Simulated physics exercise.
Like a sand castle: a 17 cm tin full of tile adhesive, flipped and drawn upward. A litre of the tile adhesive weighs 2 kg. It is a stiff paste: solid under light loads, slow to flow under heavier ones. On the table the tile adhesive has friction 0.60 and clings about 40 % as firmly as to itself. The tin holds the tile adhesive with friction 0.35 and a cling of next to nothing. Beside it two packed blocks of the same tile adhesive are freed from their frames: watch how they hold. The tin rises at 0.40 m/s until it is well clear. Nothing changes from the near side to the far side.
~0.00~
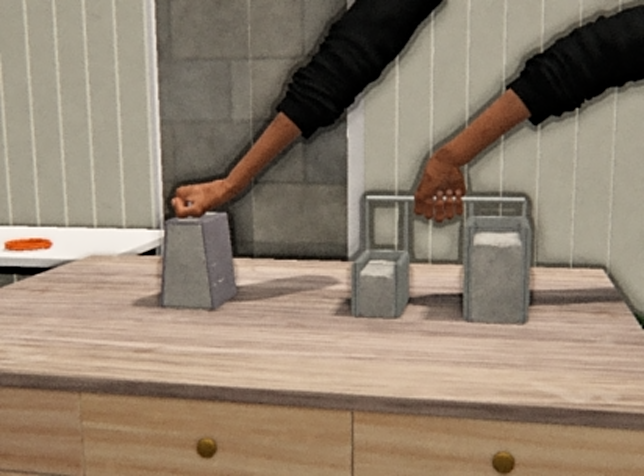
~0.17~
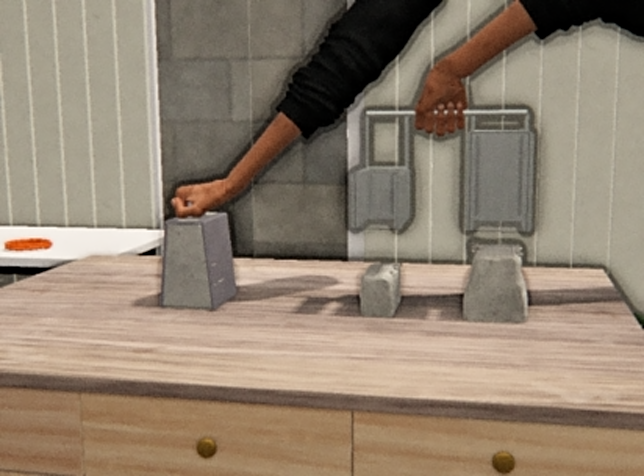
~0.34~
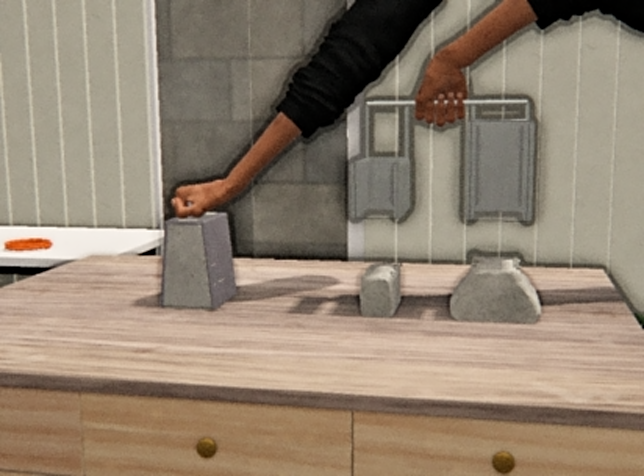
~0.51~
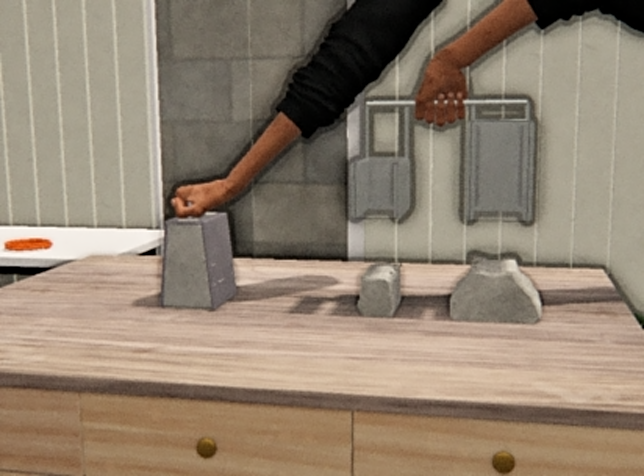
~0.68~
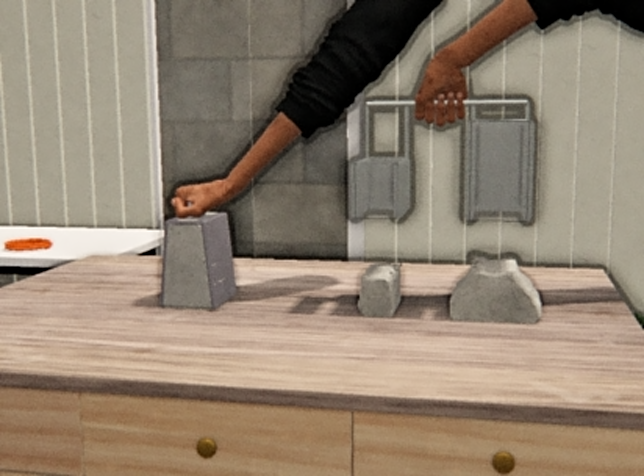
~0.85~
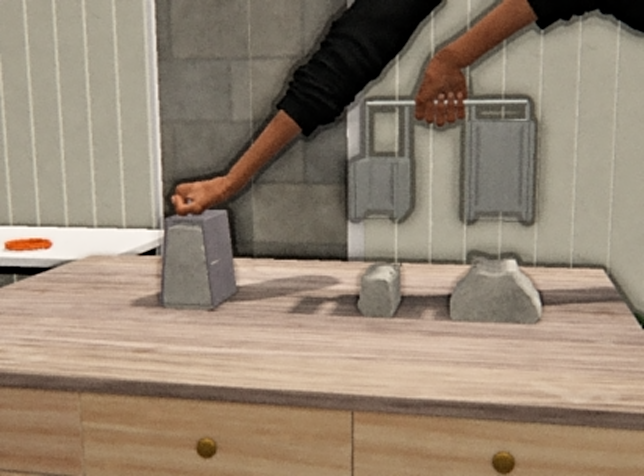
Two joined gray molds are lifted by a hand off two packed blocks of tile adhesive on a wooden counter. The taller block slumps into a low, wide mound while the smaller sinks barely at all, then both stay still as the tapered gray form under the left fist shifts very slightly.
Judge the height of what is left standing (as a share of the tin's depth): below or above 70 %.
Expect below 70 %.
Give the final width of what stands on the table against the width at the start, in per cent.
Roughly 190 %.
After 1.09 s, the tin is up by 9.6 cm.
After 1.37 s, the tin is up by 21 cm; what stands on the table is 61 % of the tin's depth.
After 1.65 s, the tin is up by 29 cm; what stands on the table is 60 % of the tin's depth.
After 1.93 s, the tin is up by 29 cm; what stands on the table is 60 % of the tin's depth.
After 2.03 s, the tin is up by 29 cm; what stands on the table is 60 % of the tin's depth.
